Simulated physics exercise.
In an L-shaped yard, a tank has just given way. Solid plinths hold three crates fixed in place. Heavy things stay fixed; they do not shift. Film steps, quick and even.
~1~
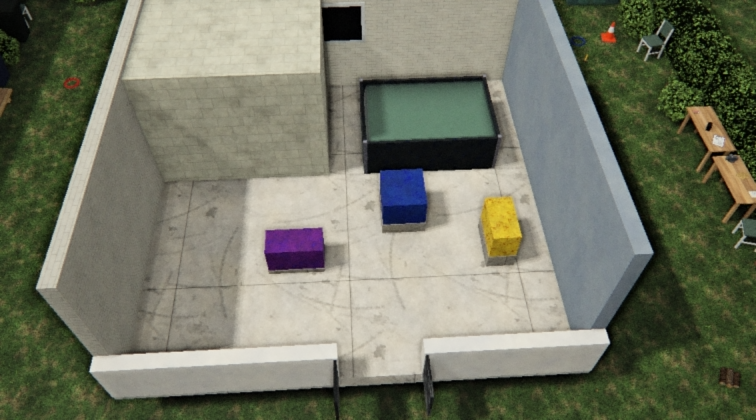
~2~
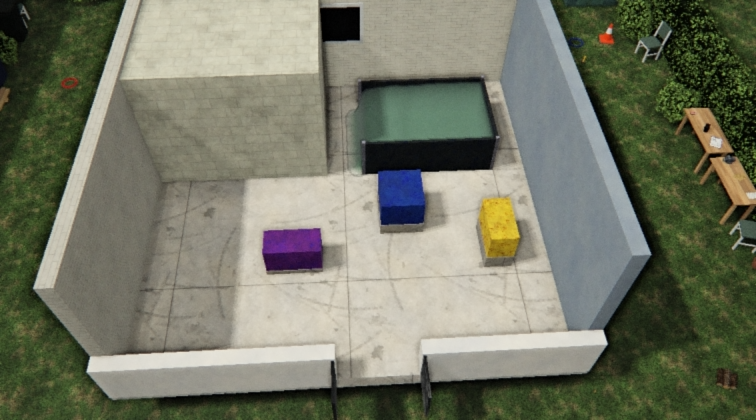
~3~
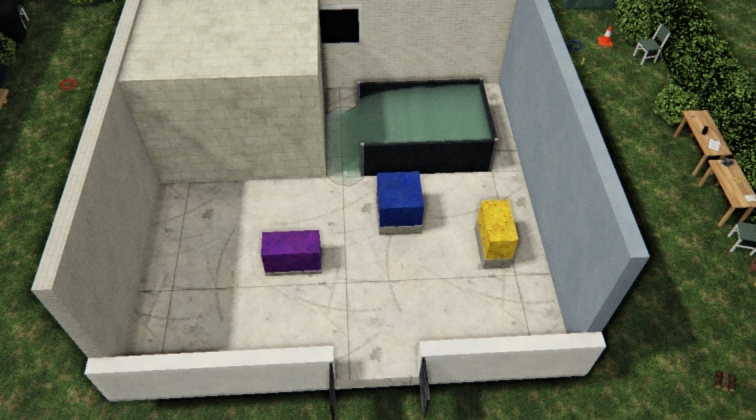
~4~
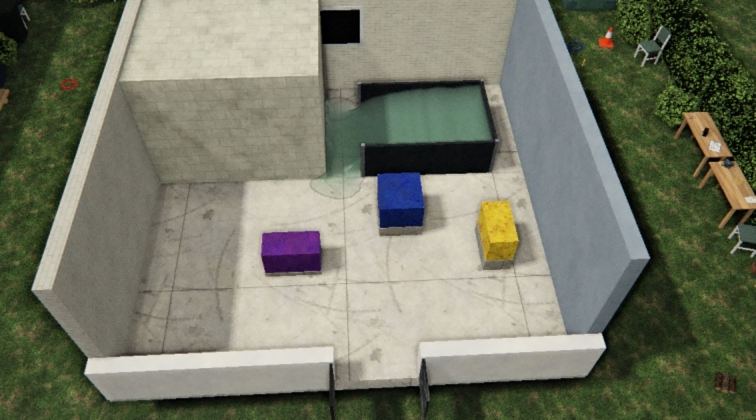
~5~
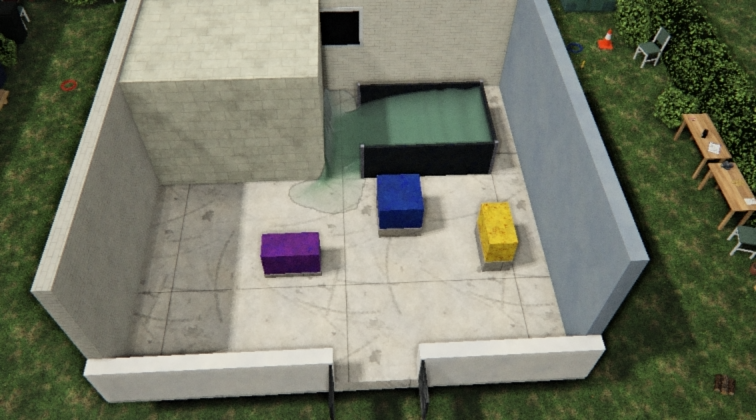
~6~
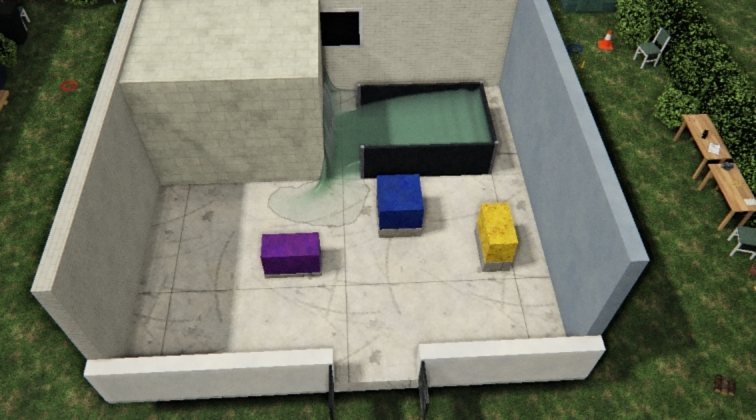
In a walled L-shaped yard with purple, blue and yellow blocks standing still, greenish water pours from the left side of a dark tank, reaches the nearby wall and spreads forward across the paved floor in a thin sheet.
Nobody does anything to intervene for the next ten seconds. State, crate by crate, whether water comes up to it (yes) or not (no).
In order: Yellow crate: A dry one; purple crate: A wet one; blue crate: A dry one.
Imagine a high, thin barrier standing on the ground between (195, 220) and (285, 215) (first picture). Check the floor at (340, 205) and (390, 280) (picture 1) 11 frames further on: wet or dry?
In order, I'd call them inundated and inundated.
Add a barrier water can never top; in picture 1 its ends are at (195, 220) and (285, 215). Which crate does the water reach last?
The yellow crate.
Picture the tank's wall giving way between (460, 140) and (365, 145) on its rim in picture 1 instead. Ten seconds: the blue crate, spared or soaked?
As far as I can tell, the blue crate is overrun.
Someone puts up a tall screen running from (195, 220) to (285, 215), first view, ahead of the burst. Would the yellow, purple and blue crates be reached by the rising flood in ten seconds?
Yellow: Stays clear; purple: Is reached; blue: Stays clear.
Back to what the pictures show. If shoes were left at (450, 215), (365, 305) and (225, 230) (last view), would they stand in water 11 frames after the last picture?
Point one left clear, point two sodden, point three sodden.
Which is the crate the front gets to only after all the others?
Crate: The yellow crate.
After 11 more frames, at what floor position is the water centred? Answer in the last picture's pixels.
Roughly (378, 156) in the last picture.
A moment on, water covers 25 % of the floor; the yellow crate not reached, the purple crate water round its plinth, the blue crate water round its plinth.
Next, water covers 45 % of the floor; the yellow crate not reached, the purple crate water round its plinth, the blue crate water round its plinth.
Then, water covers 65 % of the floor; the yellow crate not reached, the purple crate water round its plinth, the blue crate water round its plinth.
Later, water covers 90 % of the floor; the yellow crate water round its plinth, the purple crate water round its plinth, the blue crate water round its plinth.
In the end, water covers 100 % of the floor; the yellow crate stayed above the water, the purple crate was topped, the blue crate stayed above the water.
